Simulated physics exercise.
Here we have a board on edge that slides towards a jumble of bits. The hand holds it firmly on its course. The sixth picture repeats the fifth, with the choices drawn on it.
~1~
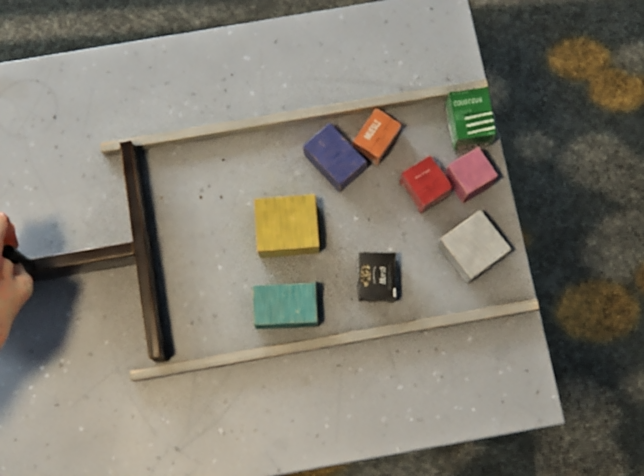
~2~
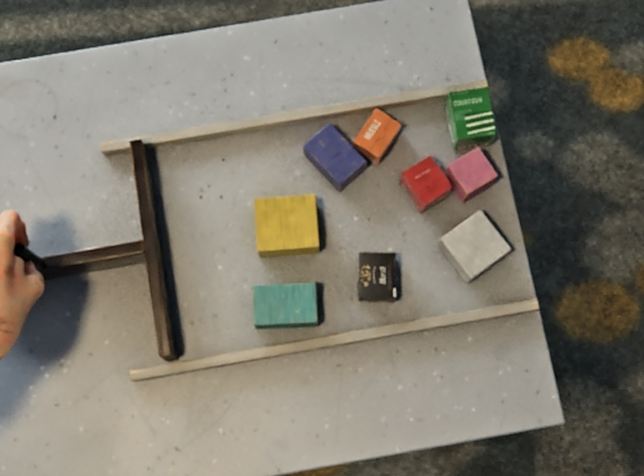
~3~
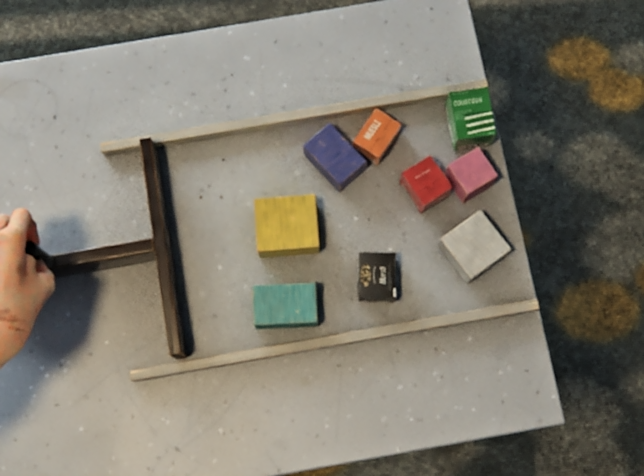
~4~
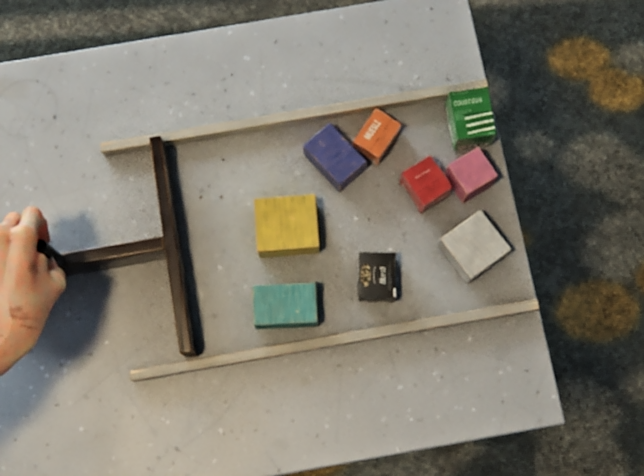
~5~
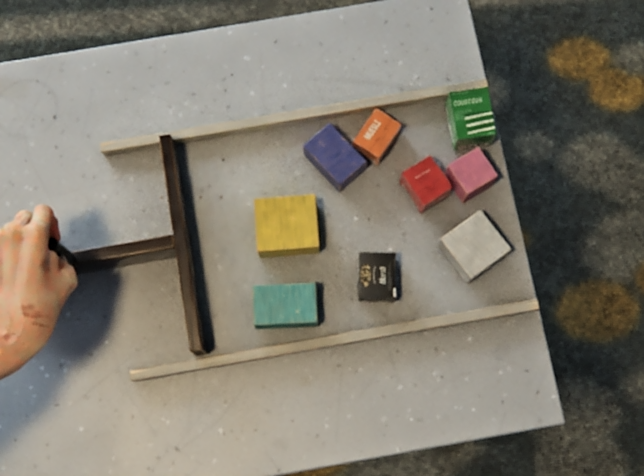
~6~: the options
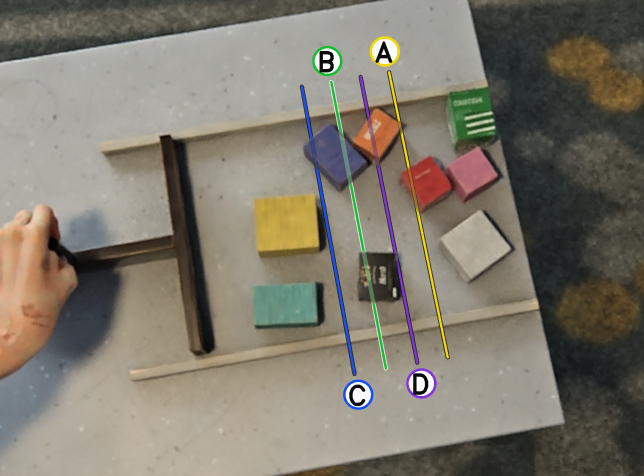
The video shows a hand sliding a dark board on edge a short way to the right between two pale strips on a speckled surface, while the colourful blocks and small packets in front of it stay still.
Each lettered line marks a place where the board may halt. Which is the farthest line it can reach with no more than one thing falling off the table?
The farthest such stop is D.
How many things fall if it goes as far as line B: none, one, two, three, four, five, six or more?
In all, none.
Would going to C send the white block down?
No.
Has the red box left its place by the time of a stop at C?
By then, no.
On the marked copy, A at (417, 210); B at (358, 220); C at (327, 225); D at (388, 215).
Following D. Soon after the start, board (256, 227); turquoise block (307, 298); yellow block (293, 223).
Later, board (331, 214); black packet (429, 266); orange box (390, 131).
In the end, board (385, 204); white block (523, 237); pink block (501, 178); none fallen.
As for the rest, A drops three; B is within the limit but short; C is within the limit but short.
